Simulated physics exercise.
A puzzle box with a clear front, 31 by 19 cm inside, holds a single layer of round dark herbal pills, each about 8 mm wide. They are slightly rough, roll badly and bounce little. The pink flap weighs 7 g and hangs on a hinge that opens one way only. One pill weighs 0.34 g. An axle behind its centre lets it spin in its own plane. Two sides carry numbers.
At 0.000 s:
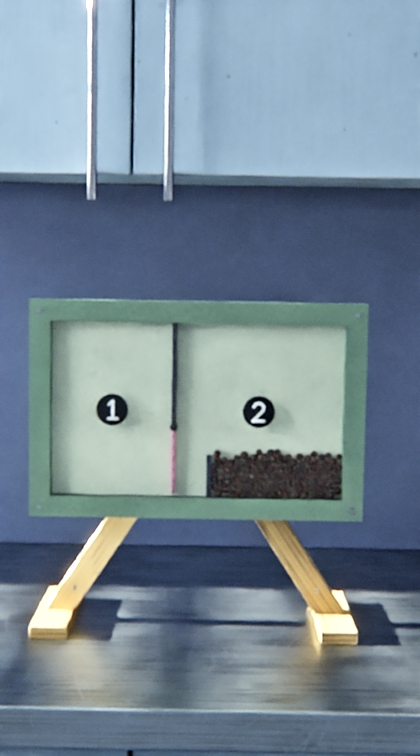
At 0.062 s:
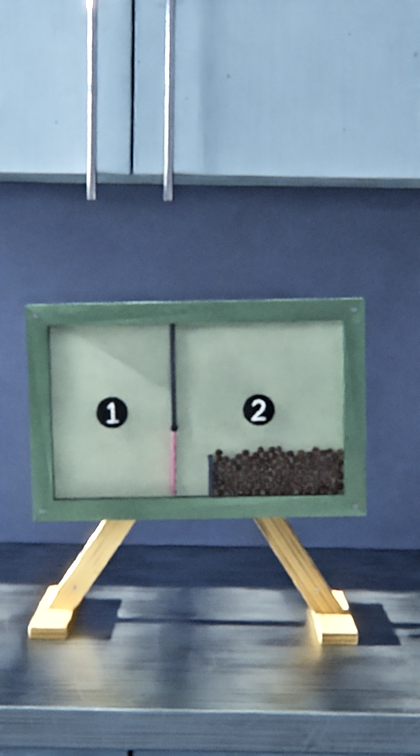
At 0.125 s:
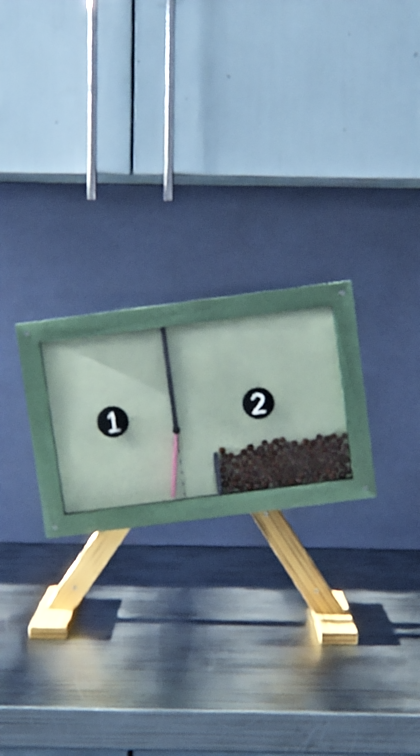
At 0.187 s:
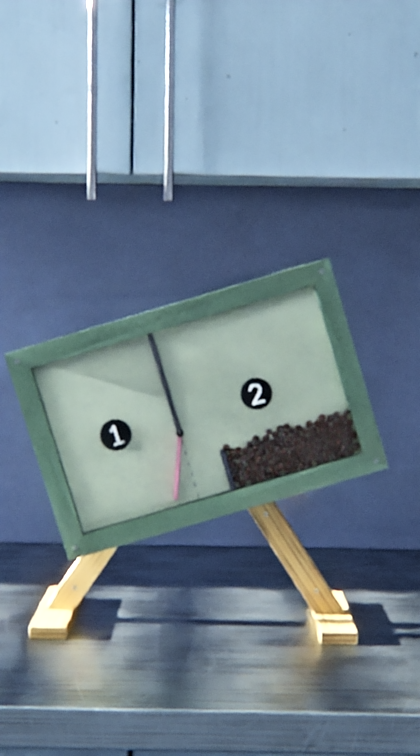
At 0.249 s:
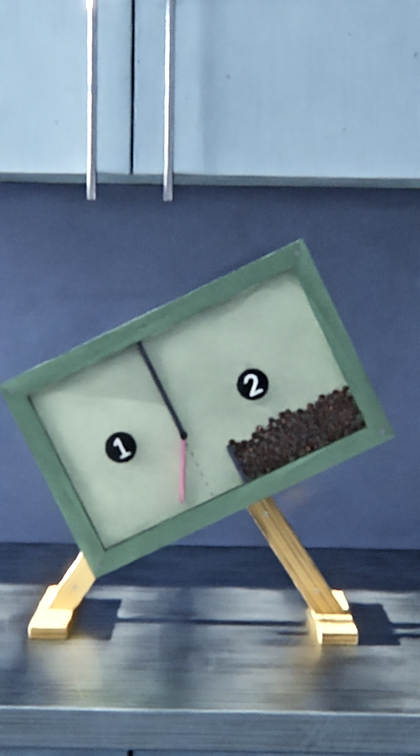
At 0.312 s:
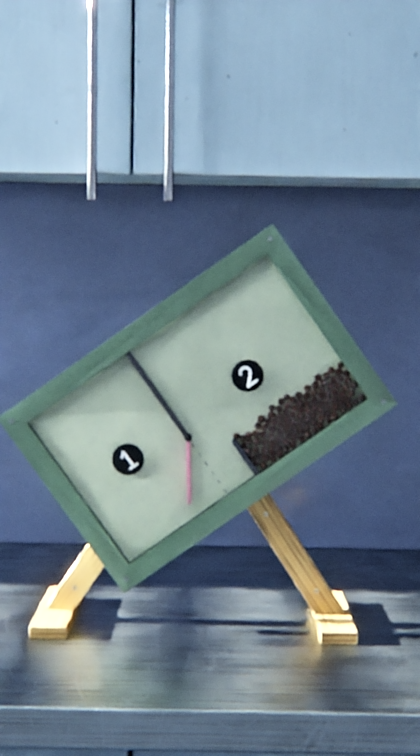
A green-framed box tilts steadily anticlockwise, its pink flap swinging while dark pellets stay bunched at right.
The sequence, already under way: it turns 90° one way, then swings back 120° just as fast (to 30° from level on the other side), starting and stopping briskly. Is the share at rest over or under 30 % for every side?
Side 1: Over, side 2: Over 30 %.
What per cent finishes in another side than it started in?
Roughly 65 per cent.
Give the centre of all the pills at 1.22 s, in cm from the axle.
About 2 cm left and 9 cm below.
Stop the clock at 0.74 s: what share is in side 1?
Some 10 per cent.
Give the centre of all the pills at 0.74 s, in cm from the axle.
About 4 cm right and 2 cm above.
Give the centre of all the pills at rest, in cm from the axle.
Some 7 cm left and 5 cm below.
After 0.74 s, it stands 90° anticlockwise; the pills' middle is 4 cm right of and 2 cm above the centre; no. 1, 10 %, no. 2, 90 %; pink flap open 79°.
After 1.22 s, it stands 30° anticlockwise; the pills' middle is 2 cm left of and 9 cm below the centre; no. 1, 55 %, no. 2, 45 %; pink flap open 37°.
After 1.69 s, it stands 30° clockwise; the pills' middle is 8 cm left of and 4 cm below the centre; no. 1, 65 %, no. 2, 35 %; pink flap open 38°.
All still by 2.5 s, it stands 30° clockwise; no. 1, 65 %, no. 2, 35 %; pink flap open 38°.
